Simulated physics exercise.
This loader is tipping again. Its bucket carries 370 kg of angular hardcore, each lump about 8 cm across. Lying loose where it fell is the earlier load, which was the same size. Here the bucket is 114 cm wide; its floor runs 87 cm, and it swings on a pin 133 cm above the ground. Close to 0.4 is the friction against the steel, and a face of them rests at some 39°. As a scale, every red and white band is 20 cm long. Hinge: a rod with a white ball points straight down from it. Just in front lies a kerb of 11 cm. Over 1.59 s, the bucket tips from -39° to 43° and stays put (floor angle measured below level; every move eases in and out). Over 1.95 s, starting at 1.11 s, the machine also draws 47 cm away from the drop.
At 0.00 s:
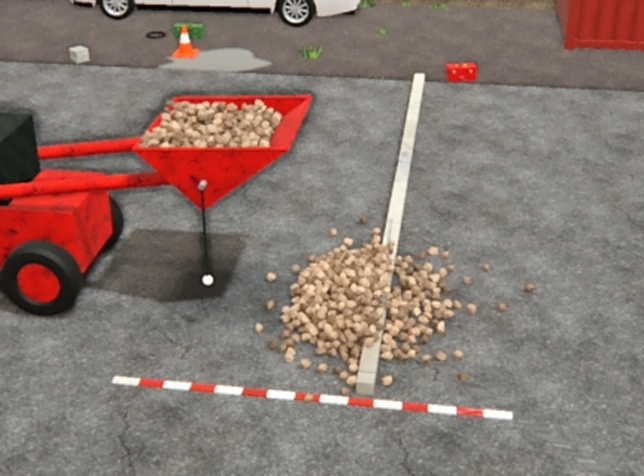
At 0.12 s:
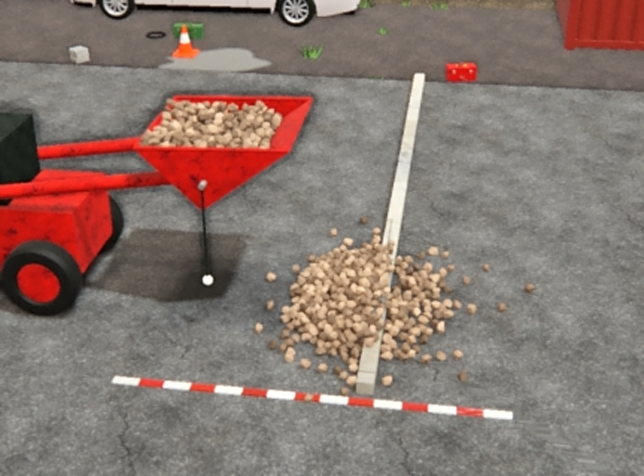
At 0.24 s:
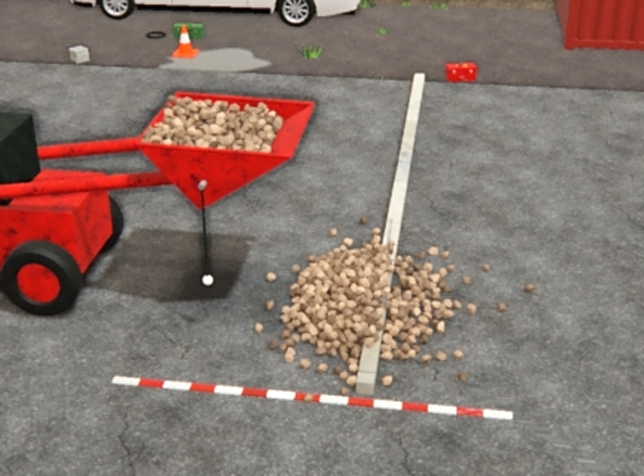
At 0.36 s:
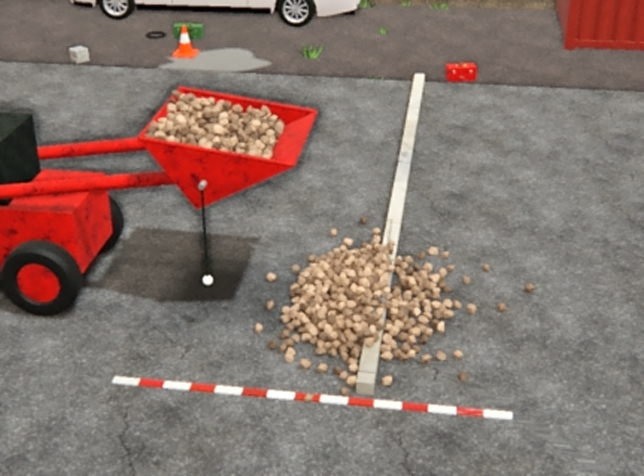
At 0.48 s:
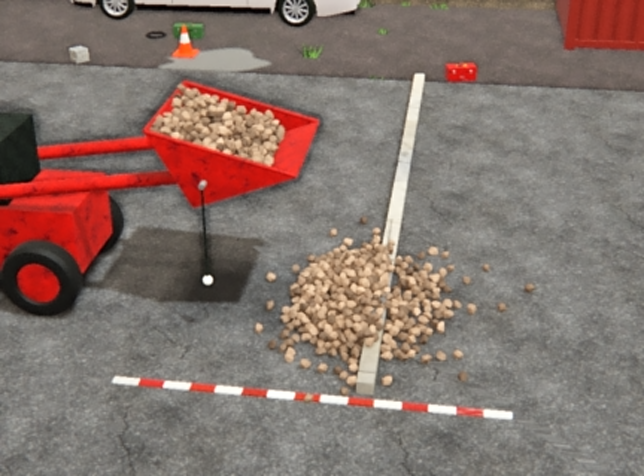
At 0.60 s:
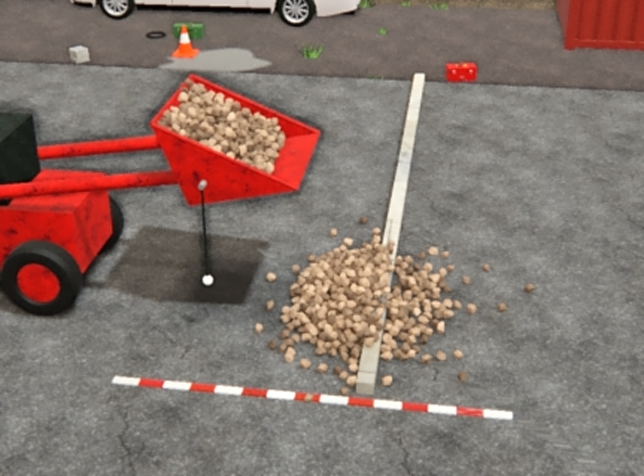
Red loader bucket full of brown stones slowly tilting forward, its right edge lowering, beside a loose stone heap lying across a pale kerb.
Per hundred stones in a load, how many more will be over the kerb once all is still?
0.
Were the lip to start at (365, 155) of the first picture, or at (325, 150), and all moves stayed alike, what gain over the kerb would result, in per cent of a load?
The first would add around 55 per cent, the second around 10 per cent.
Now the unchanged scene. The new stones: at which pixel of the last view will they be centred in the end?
They settle centred around (296, 289).
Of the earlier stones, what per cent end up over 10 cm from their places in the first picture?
Near 0 per cent, I reckon.
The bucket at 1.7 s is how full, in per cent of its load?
Reading: Near 30 % of the load.
After 1.2 s the floor is at 30°; in per cent of one load, 98 in the bucket, 82 on this side of the kerb, 20 over the kerb; the foremost stones are at (480, 309).
After 1.7 s the floor is at 43°; in per cent of one load, 31 in the bucket, 149 on this side of the kerb, 20 over the kerb; the foremost stones are at (480, 309).
After 3.5 s the floor is at 43°; in per cent of one load, 0 in the bucket, 180 on this side of the kerb, 20 over the kerb; the foremost stones are at (480, 309).
After 6.2 s the floor is at 43°; in per cent of one load, 0 in the bucket, 180 on this side of the kerb, 20 over the kerb; the foremost stones are at (480, 309). Net gain over the kerb, 0.
